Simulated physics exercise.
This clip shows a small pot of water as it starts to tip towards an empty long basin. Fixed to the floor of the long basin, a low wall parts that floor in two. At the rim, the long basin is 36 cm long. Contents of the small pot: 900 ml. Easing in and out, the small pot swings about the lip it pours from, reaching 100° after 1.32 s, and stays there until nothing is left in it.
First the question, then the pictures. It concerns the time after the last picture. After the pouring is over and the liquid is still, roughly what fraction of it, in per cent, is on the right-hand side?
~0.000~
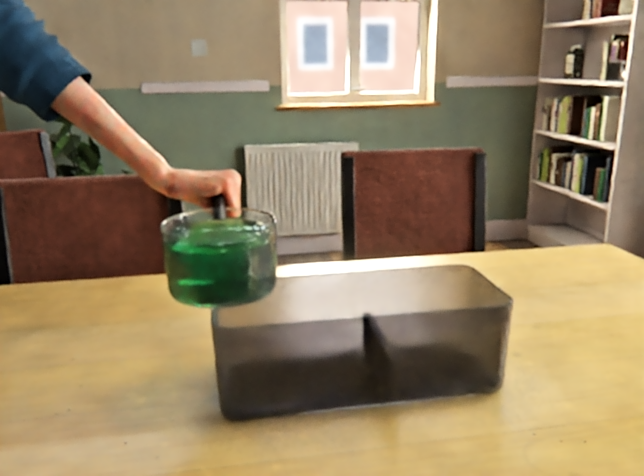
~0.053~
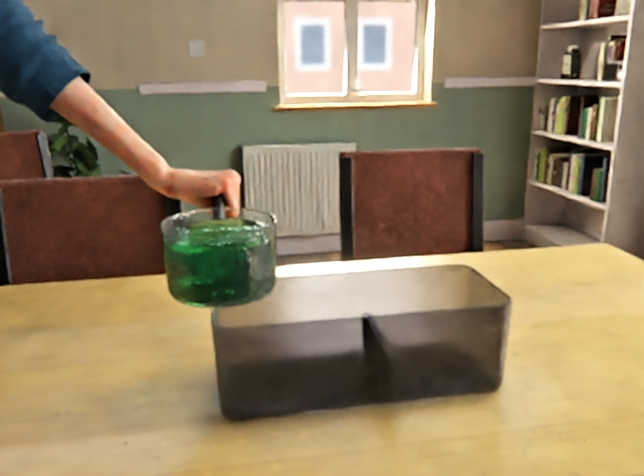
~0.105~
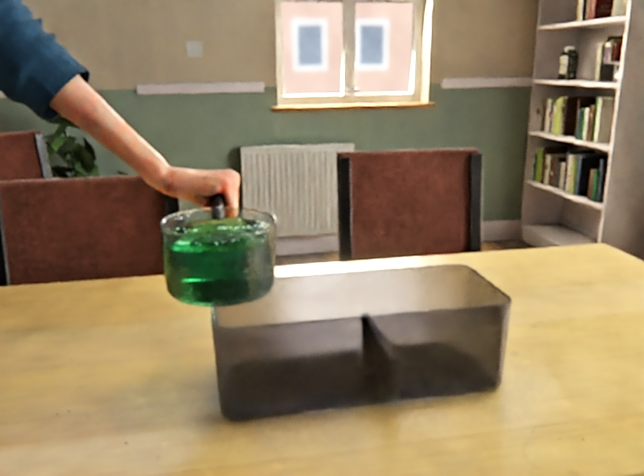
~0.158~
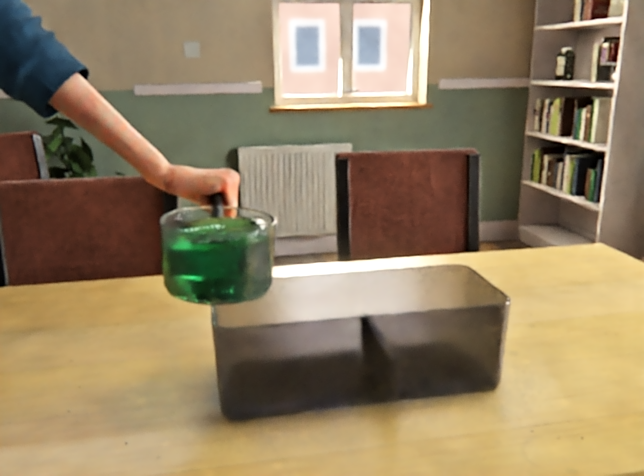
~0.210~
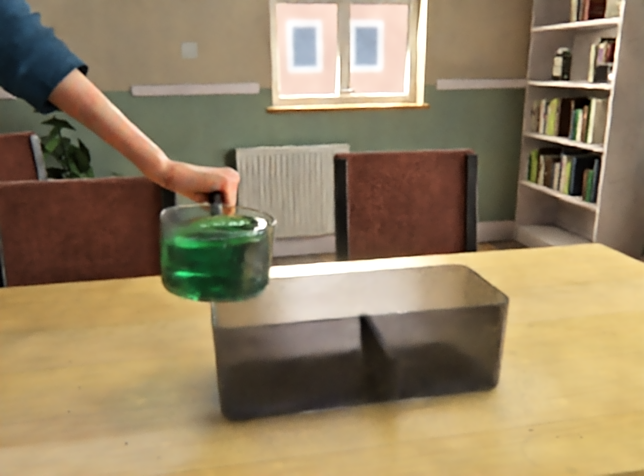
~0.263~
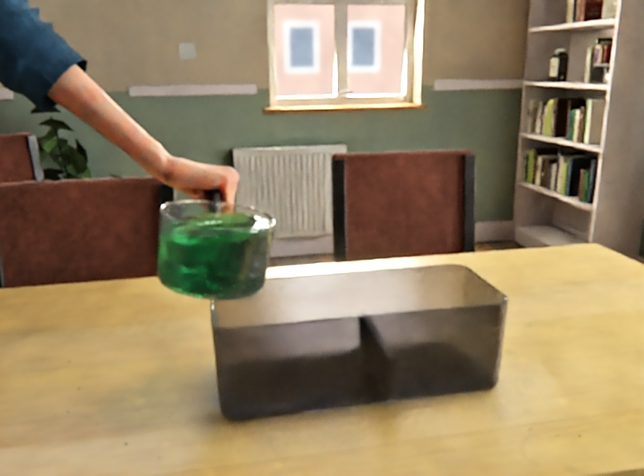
Roughly 4 out of 100 parts.
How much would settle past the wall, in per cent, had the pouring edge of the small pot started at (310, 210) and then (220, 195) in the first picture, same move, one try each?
Around 75 per cent first, around 5 per cent next.
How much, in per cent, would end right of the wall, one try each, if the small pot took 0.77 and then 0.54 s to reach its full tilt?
Respectively about 20 and 25 percent.
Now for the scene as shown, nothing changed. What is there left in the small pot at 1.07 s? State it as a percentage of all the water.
Some 20 per cent.
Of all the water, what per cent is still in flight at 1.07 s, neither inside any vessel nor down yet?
Airborne fraction: Approx. 18 %.
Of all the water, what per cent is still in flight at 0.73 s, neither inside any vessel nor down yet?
About 20 per cent.
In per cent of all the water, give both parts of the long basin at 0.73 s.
Lab note: Left near 7 %, right near 0.
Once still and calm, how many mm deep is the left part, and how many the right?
Roughly 30 mm on the left side and 2 mm on the right side.
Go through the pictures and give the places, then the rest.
In the first picture, it leans 0°; its right rim is at (275, 220); the water meets the walls at (165, 235) and (273, 228); the long basin's rim runs from (213, 305) to (491, 283); the wall's top is at (380, 335).
In the second picture, it leans 0°; its right rim is at (275, 221); the water meets the walls at (165, 234) and (273, 228).
In the third picture, it leans 2°; its right rim is at (275, 221); the water meets the walls at (165, 235) and (272, 227).
In the fourth picture, it leans 3°; its right rim is at (274, 221); the water meets the walls at (164, 233) and (271, 225).
In the fifth picture, it leans 6°; its right rim is at (274, 221); the water meets the walls at (163, 232) and (271, 224).
In the sixth picture, it leans 9°; its right rim is at (273, 222); the water meets the walls at (162, 228) and (270, 221).
After 0.73 s the tilt is 58° and 72 per cent is still to pour, 7 is left of the wall and 0 right of it.
After 1.07 s the tilt is 92° and 19 per cent is still to pour, 60 is left of the wall and 3 right of it.
After 1.43 s the tilt is 100° and 2 per cent is still to pour, 91 is left of the wall and 4 right of it.
After 1.82 s the tilt is 100° and 0 per cent is still to pour, 95 is left of the wall and 4 right of it.
In the end 95 per cent lies left of the wall, 4 right of it and 1 outside.
